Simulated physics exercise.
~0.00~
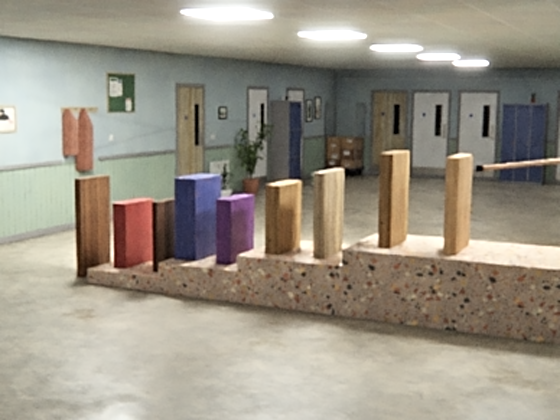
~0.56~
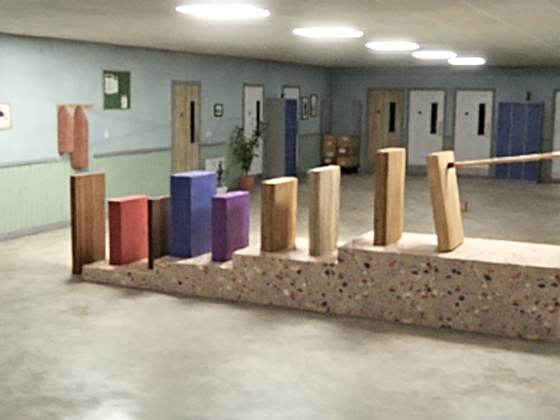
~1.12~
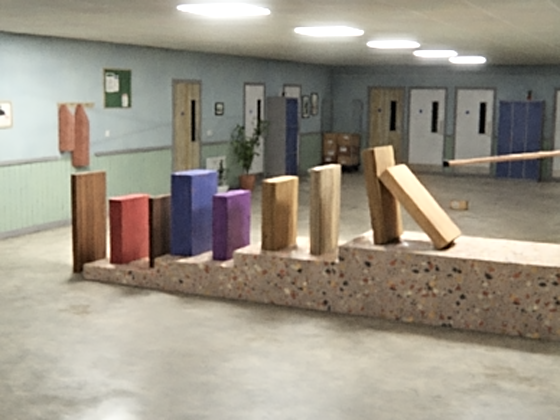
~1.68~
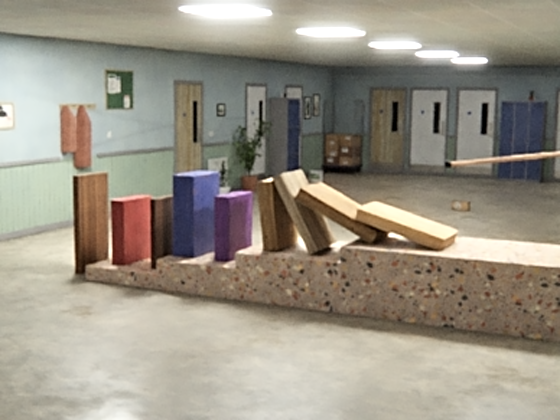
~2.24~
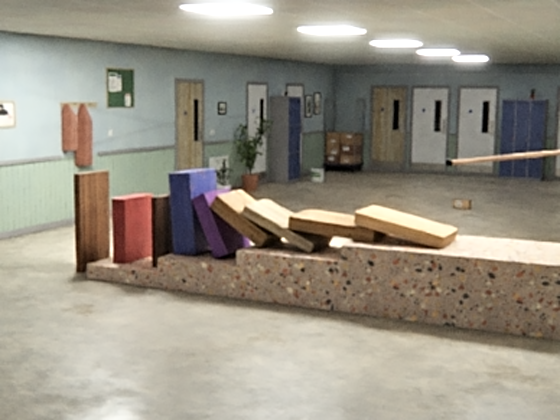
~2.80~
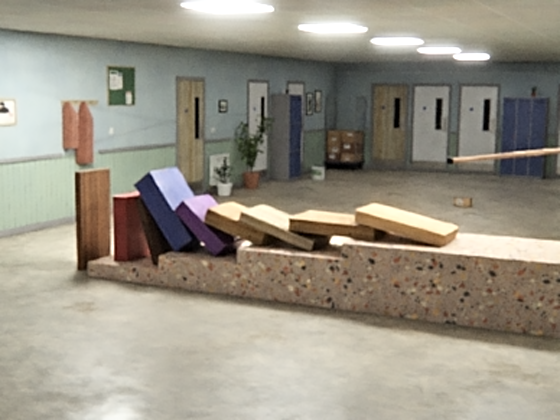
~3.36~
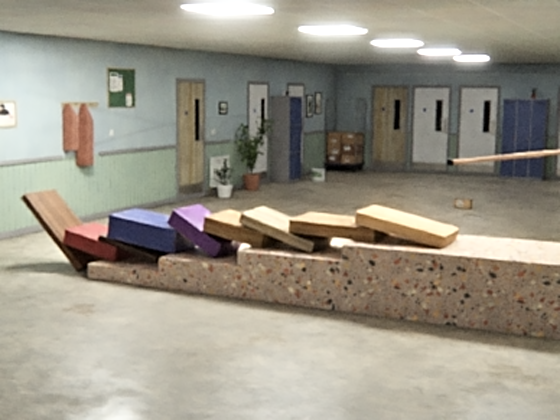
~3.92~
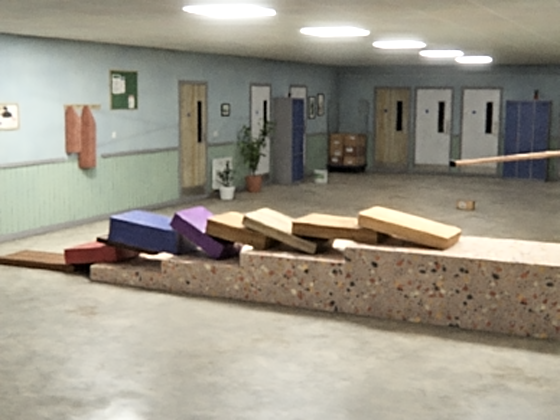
In a wide hall with pale green and blue walls, doors along the back and ceiling lights, a slightly swaying camera looks across at a row of upright boards on low speckled stone steps descending to the left. Most are wooden, with purple, blue and red ones toward the left. A thin pole at the right pushes the rightmost board, which tips left into its neighbour. The wooden boards topple in turn, knocking over the purple, then the blue and the red. The last dark board falls to the floor, leaving none upright, some propped on others.
